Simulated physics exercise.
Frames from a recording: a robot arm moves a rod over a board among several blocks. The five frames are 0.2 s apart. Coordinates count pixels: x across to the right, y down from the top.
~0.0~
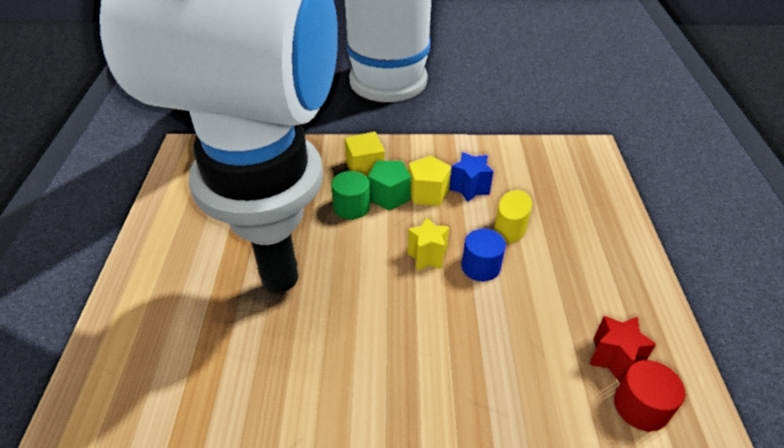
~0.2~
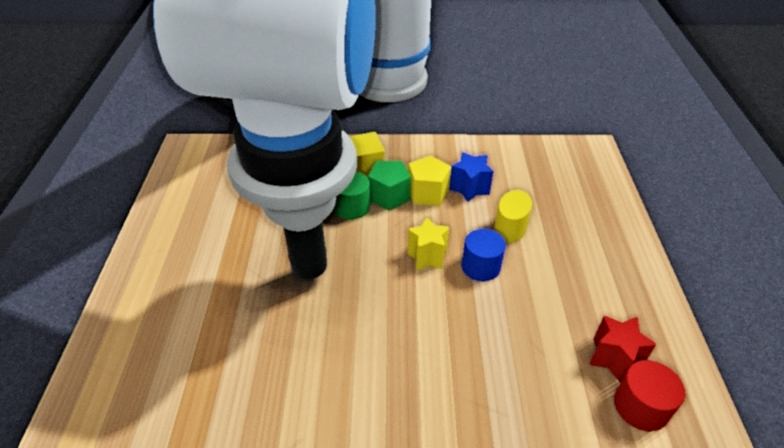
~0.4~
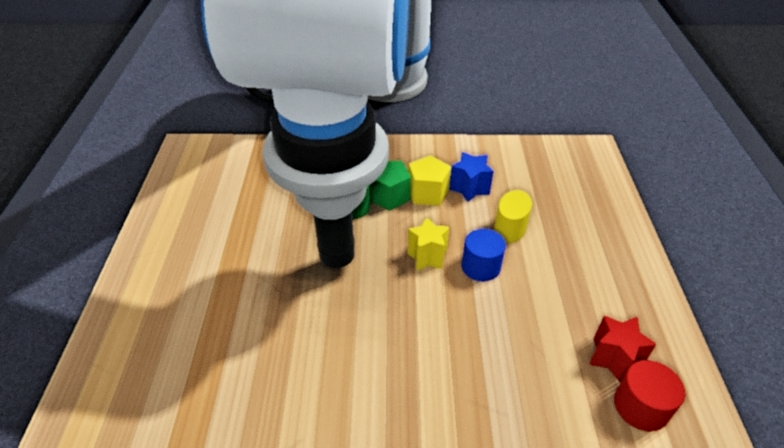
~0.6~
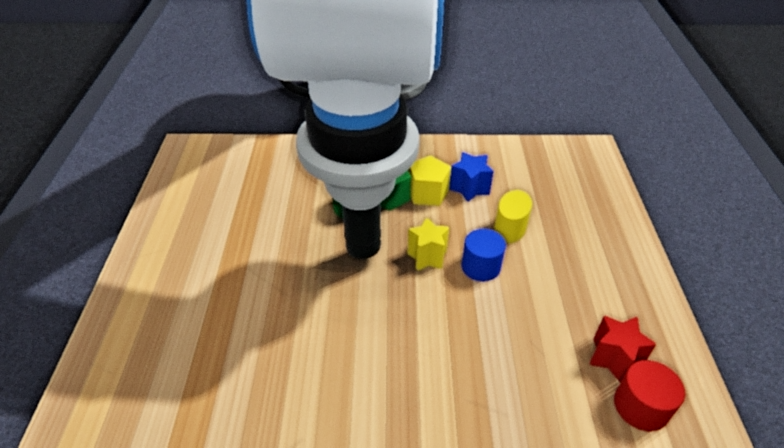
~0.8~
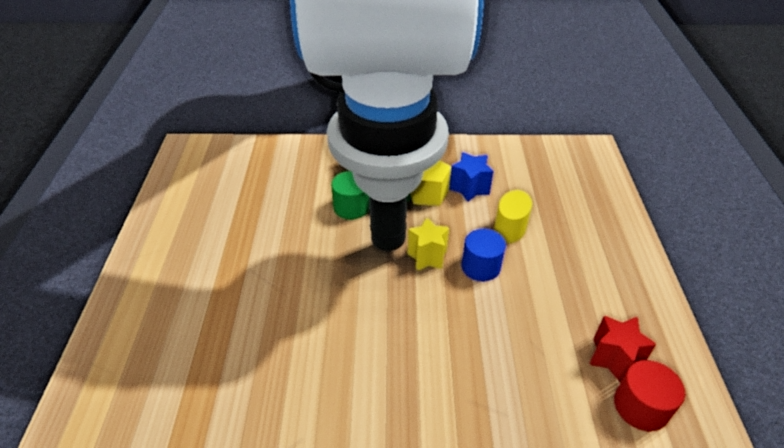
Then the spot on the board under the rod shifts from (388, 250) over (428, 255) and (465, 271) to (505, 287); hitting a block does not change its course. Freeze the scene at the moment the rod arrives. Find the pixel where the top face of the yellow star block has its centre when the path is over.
At pixel (550, 261).
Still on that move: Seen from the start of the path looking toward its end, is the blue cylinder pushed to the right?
I'd say no.
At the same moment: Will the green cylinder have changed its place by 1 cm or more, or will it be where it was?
At the end of the path, the green cylinder remains in its old spot.
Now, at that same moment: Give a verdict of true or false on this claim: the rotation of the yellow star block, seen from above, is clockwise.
False.
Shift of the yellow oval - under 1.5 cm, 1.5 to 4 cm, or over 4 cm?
Short: Under 1.5 cm.
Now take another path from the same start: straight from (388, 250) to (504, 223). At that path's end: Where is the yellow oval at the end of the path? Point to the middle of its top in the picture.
Its top middle will sit at (544, 199).
What follows on the original path. One third of the way, rod (429, 245); yellow star block (469, 238); blue cylinder (505, 246).
Two thirds of the way, rod (468, 260); yellow star block (511, 251); blue cylinder (548, 253).
At the end, rod (507, 277); green cylinder not moved; yellow star block (550, 261), turned 35° anticlockwise; blue cylinder (582, 252); yellow oval not moved.
